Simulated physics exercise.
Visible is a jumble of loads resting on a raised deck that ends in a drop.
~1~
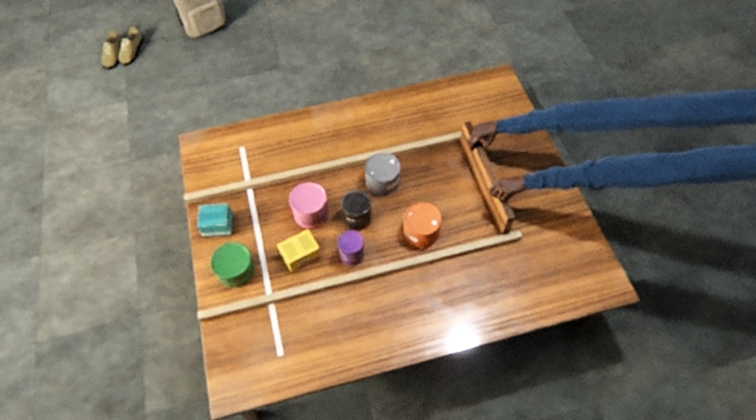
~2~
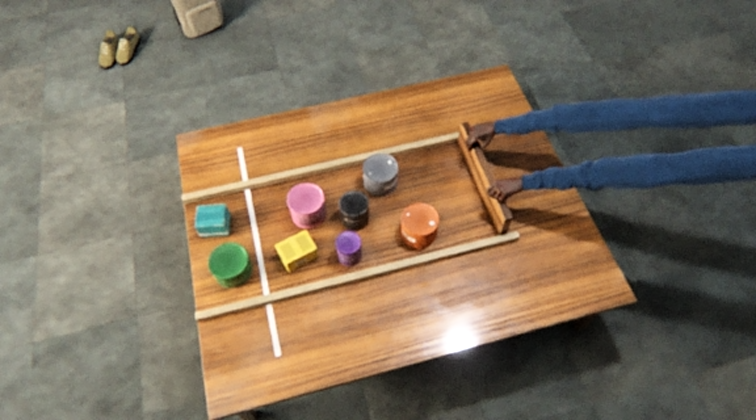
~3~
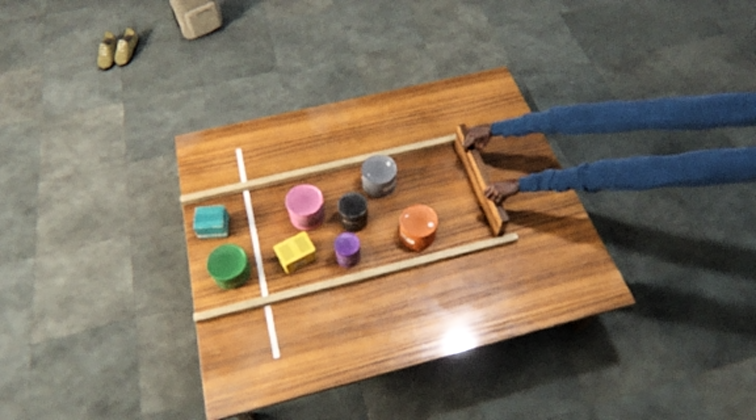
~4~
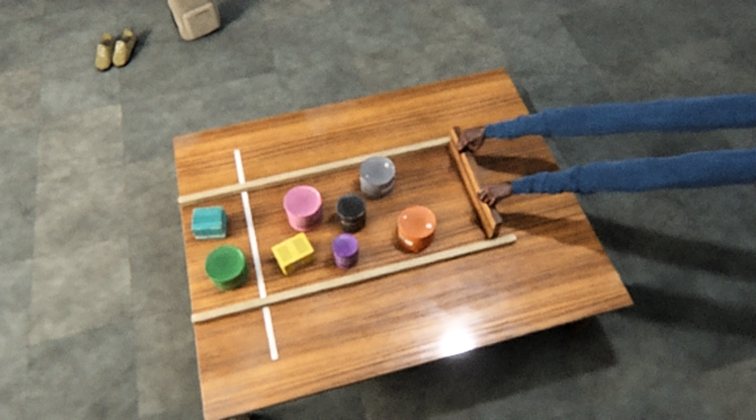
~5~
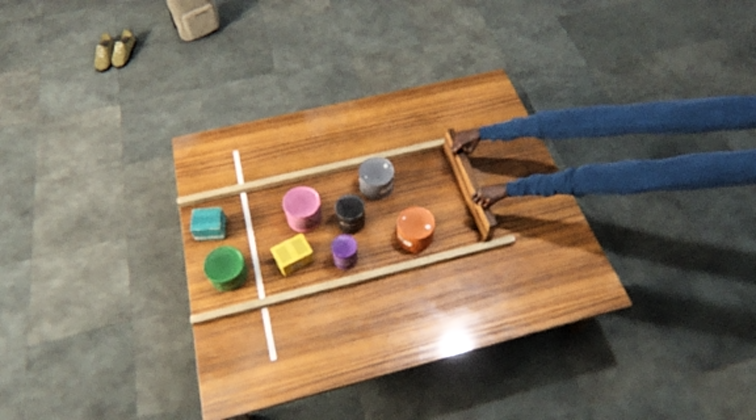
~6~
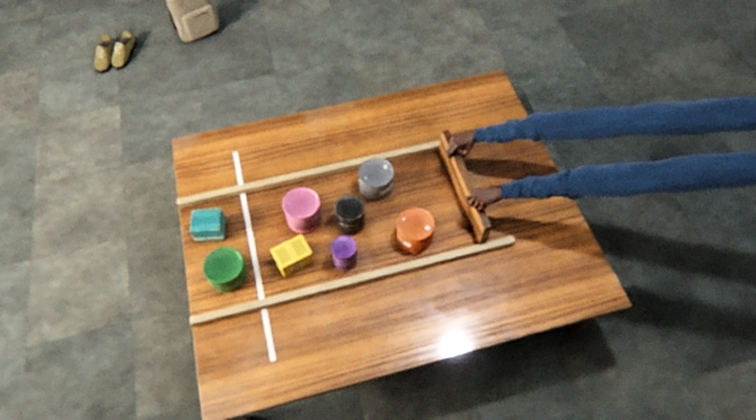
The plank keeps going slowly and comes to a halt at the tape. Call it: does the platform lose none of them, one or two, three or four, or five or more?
It loses one or two.
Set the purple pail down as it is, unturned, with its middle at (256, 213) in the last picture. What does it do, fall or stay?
Put there, it simply holds its spot.
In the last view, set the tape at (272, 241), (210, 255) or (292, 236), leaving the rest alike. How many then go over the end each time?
Ground tally per try: 1 / 5 / 0.
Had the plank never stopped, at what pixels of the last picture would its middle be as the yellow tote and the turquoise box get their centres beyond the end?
(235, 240) and (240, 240), roughly.
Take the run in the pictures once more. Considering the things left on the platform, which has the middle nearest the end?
The turquoise box, that one.
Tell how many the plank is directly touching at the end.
My count gives 3.
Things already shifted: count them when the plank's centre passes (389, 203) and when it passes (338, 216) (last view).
Tally: 2; 6.
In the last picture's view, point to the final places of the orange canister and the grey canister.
I'd put one at around (237, 273) and the other at around (227, 213).
Soon after, none off yet; turquoise box at rest near (208, 225); green pail at rest near (226, 270); yellow tote at rest near (293, 256).
After that, none off yet; turquoise box at rest near (208, 225); green pail at rest near (226, 270); yellow tote displaced a little near (274, 257).
In the end, the number that fall off is one or two; gone, green pail.
